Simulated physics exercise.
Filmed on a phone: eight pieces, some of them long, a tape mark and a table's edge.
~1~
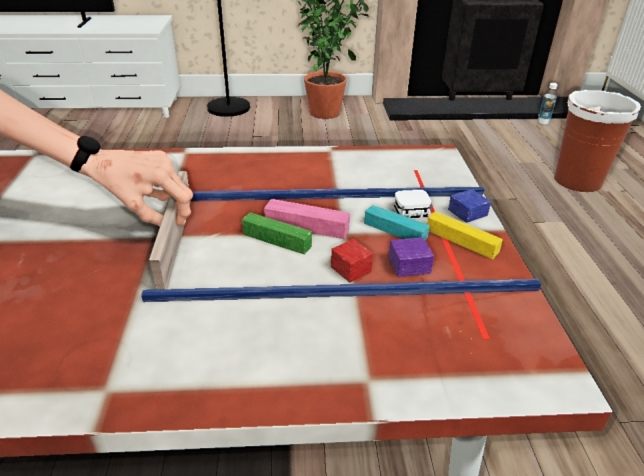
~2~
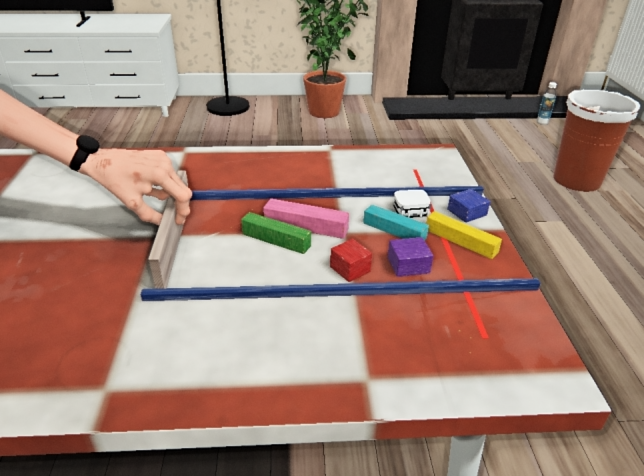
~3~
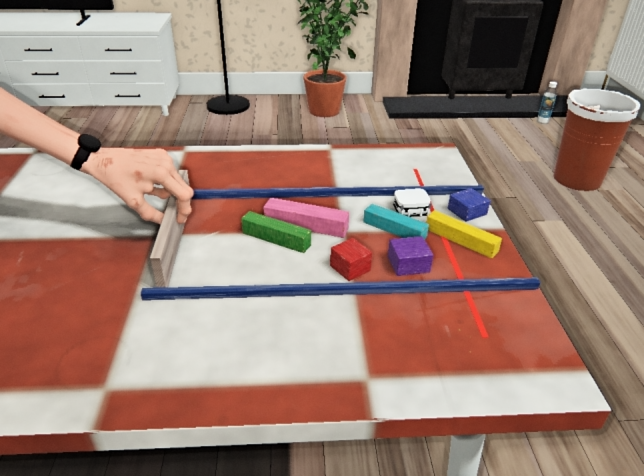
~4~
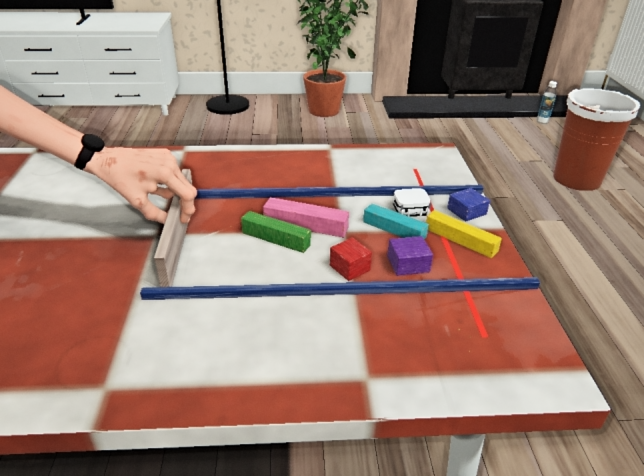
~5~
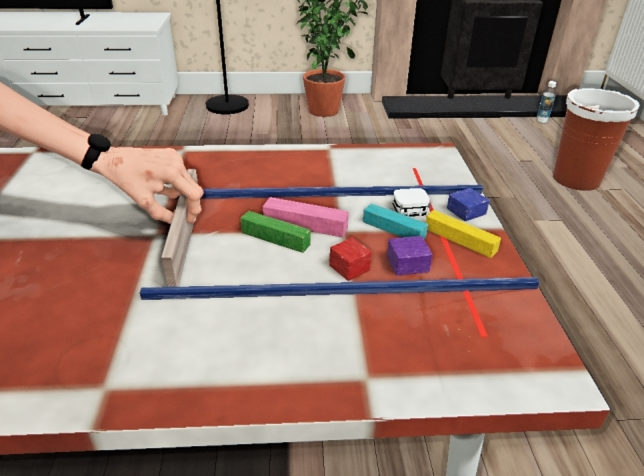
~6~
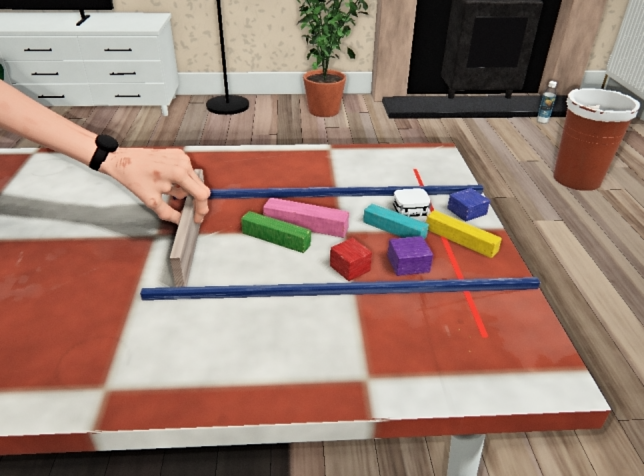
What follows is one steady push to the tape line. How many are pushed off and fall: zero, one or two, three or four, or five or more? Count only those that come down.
Outcome: The number that fall off is one or two.
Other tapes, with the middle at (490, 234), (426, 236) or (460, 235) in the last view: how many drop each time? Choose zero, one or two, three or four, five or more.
In that order: Five or more; one to two; either three or four.
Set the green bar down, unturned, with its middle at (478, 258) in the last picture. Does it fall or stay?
The green bar tumbles off.
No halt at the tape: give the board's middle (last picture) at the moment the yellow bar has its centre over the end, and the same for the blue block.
Its middle is around (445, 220) and around (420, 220).
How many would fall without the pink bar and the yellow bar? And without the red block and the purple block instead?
First 0, then 1.
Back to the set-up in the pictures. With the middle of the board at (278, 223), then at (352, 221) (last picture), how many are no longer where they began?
The counts are 2 and 4.
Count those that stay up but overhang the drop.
The number is 2.
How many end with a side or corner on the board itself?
That makes 2.
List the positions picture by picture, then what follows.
In the first picture, blue block (469, 206); yellow bar (463, 234); white case (412, 205); board (173, 227); tape (444, 237).
In the second picture, yellow bar (462, 234); turquoise bar (395, 224).
In the third picture, white case (412, 203); board (174, 225).
In the fourth picture, blue block (468, 204); pink bar (306, 217).
In the fifth picture, yellow bar (461, 233); green bar (275, 232).
In the sixth picture, blue block (468, 204); yellow bar (462, 233); white case (411, 203); board (190, 224); tape (443, 235).
Soon after, none off yet; blue block at rest near (468, 204); yellow bar at rest near (462, 233); white case at rest near (411, 203).
Then, none off yet; blue block moved a little near (484, 203); yellow bar moved a little near (475, 229); white case moved about its own width near (447, 198).
At rest, the number that fall off is one or two; fallen, blue block.
